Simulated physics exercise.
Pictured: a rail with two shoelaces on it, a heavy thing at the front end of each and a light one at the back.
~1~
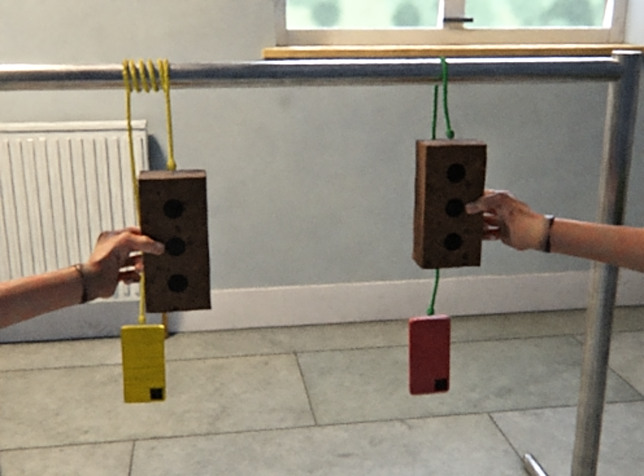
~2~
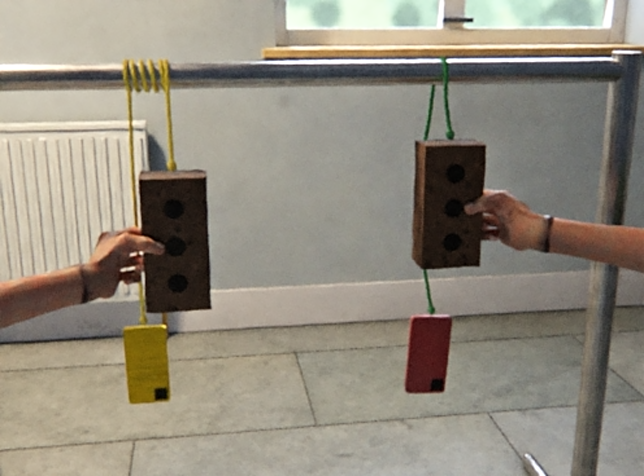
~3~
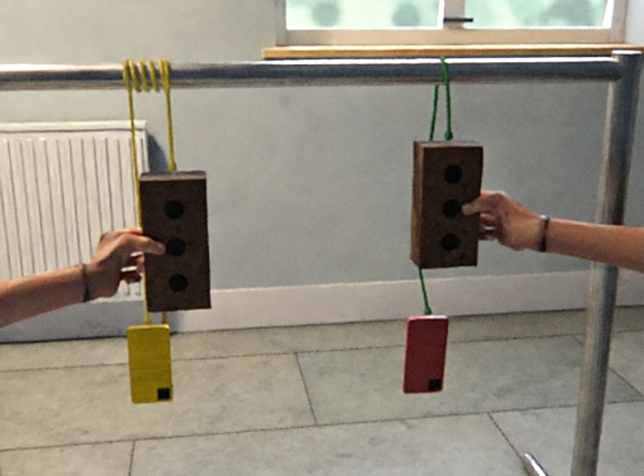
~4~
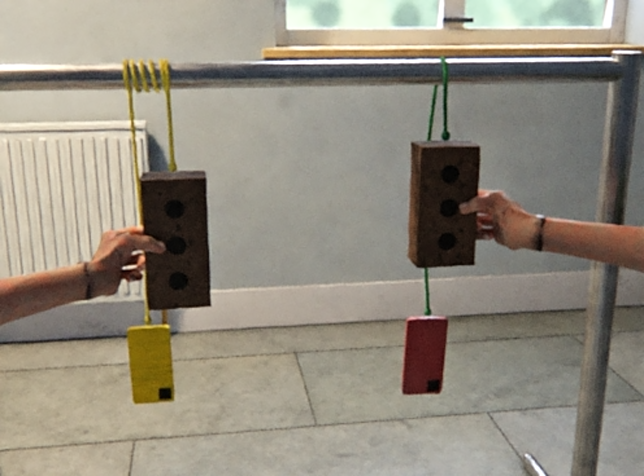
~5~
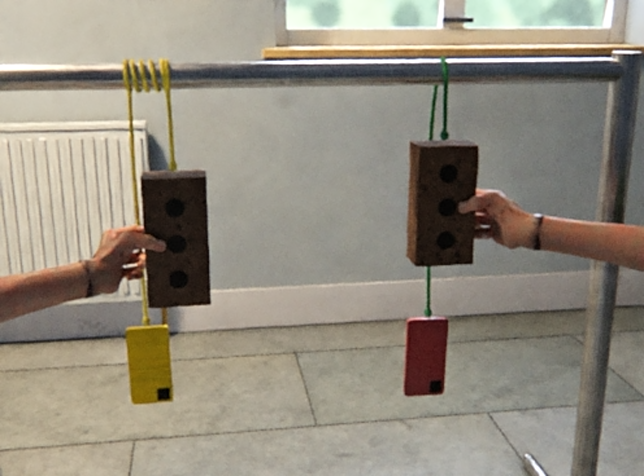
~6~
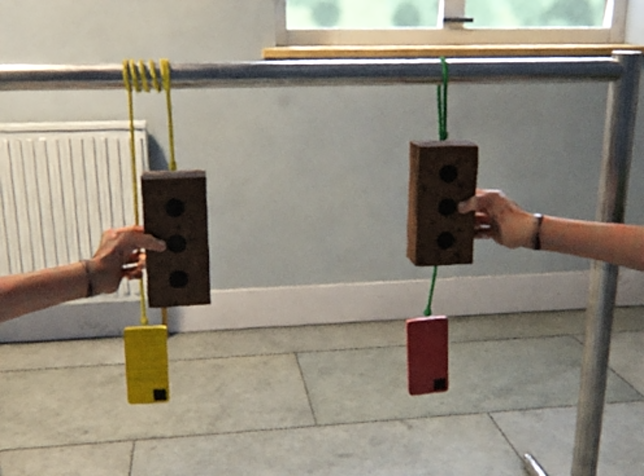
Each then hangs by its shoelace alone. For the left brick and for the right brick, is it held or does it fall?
The left brick is going to stay put for sure; the right brick is going to come down for sure.
Then, 0.40 s past the final frame, left brick still up near (175, 232); right brick dropping near (434, 359).
Then, 0.74 s past the final frame, left brick still up near (174, 232); right brick on the floor.
When it is over, left brick still up near (174, 235); right brick on the floor. The left brick keeps its height and the right brick runs down to the floor.
